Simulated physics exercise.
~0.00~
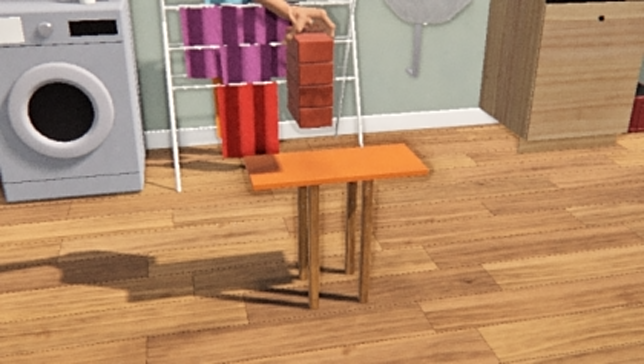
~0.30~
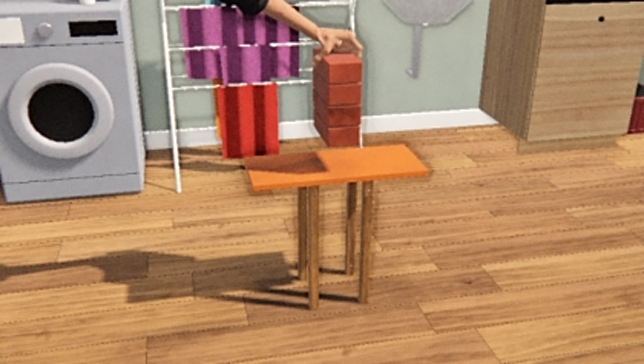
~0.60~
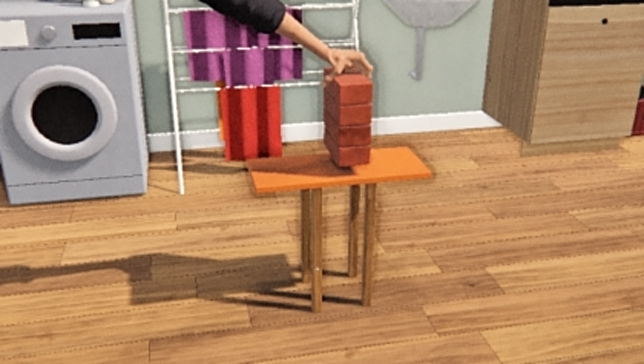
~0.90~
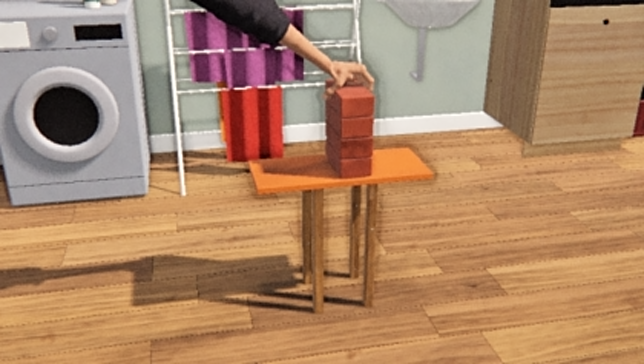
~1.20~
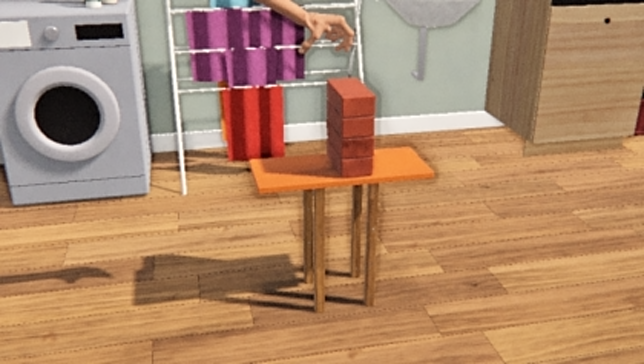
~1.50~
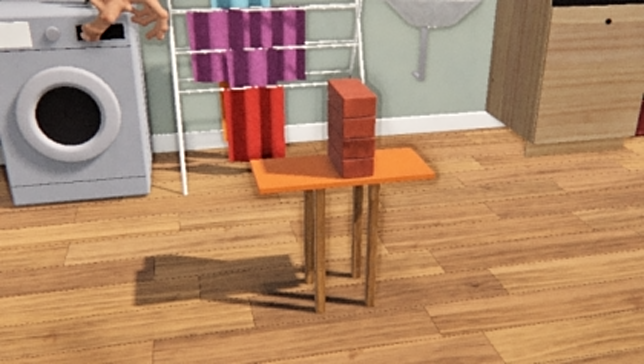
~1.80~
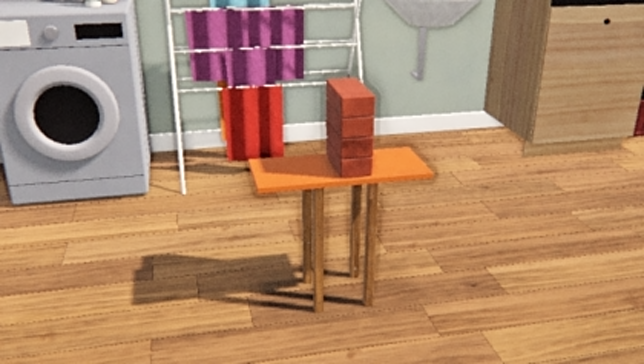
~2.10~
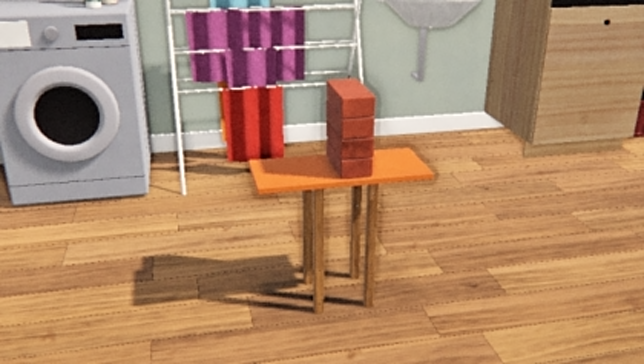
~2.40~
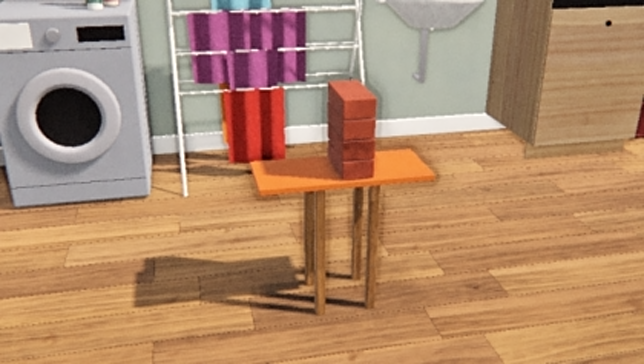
At first, a hand holds a stack of red bricks in the air above a small orange table with wooden legs, in a room with a washing machine and a drying rack hung with striped cloths. The hand moves the bricks to the right and lowers them onto the tabletop. It rests on top of the stack for a moment, then lets go and draws back to the left, passing in front of the washer and out of view. The bricks stay where they were put, and the table remains standing steadily beneath them.
